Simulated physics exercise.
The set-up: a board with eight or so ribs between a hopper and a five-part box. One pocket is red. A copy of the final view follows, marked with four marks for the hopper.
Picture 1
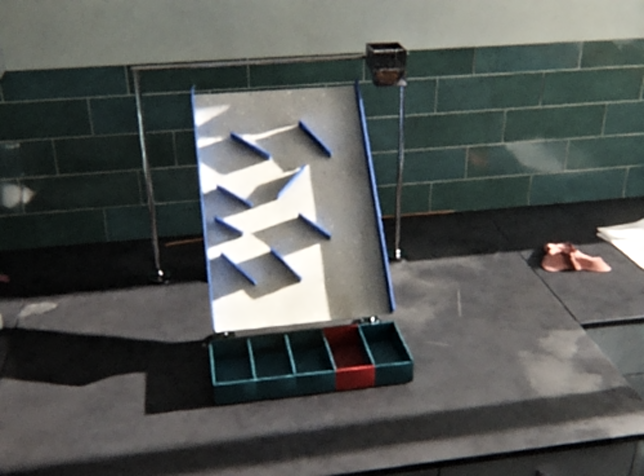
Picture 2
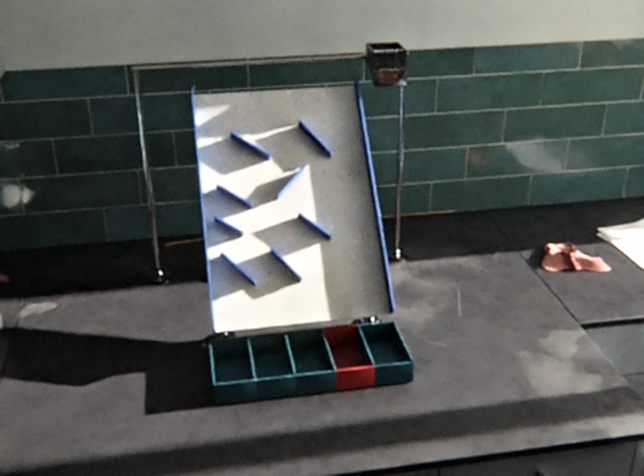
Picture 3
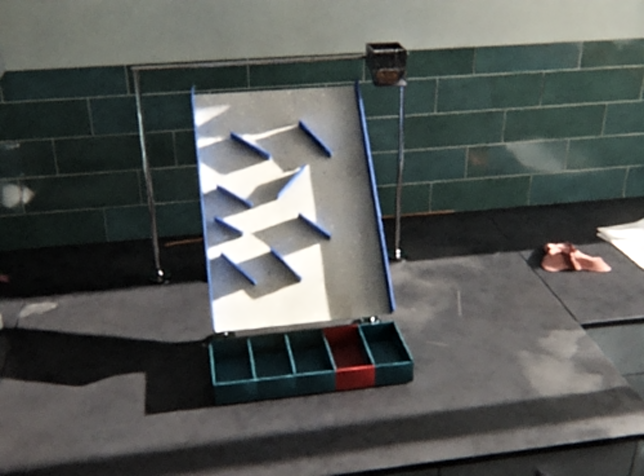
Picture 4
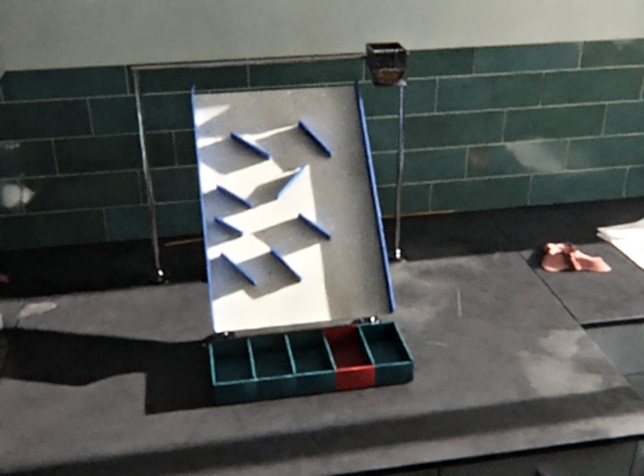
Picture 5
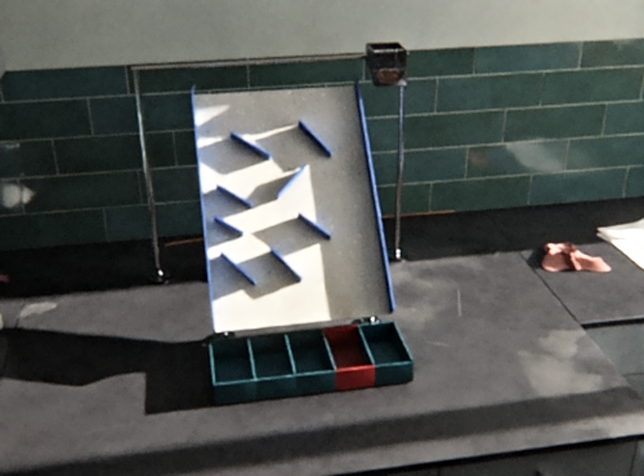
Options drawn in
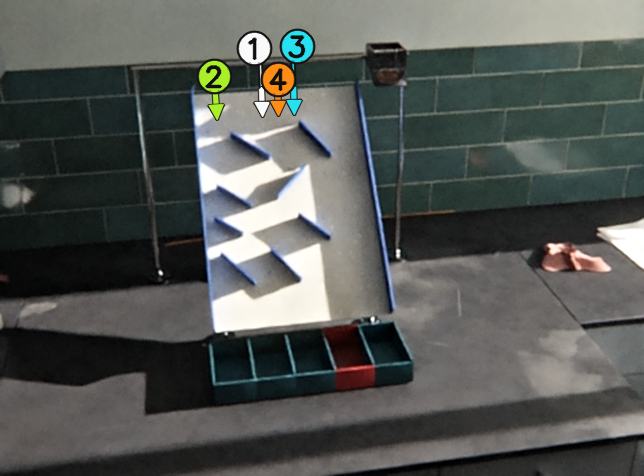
In the video, a tilted white board with blue ribs stands on a dark counter, below a small dark hopper at the upper right and above a green box with one red compartment. Nothing visibly moves.
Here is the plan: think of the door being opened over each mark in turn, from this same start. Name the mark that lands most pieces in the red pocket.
Best: 2.
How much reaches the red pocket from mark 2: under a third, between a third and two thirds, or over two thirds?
It is between a third and two thirds.
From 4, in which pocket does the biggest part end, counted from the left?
It is the third one.
On the marked copy, mark 1 meets the board at (262, 111); mark 2 meets the board at (216, 114); mark 3 meets the board at (294, 109); mark 4 meets the board at (278, 110).
Choosing 1, only a few in the red pocket, all but a few in other pockets.
Choosing 2, close to half in the red pocket, close to half in other pockets.
Choosing 3, a small share in the red pocket, all but a few in other pockets, only a few outside the box.
Choosing 4, none at all in the red pocket, all but a few in other pockets.
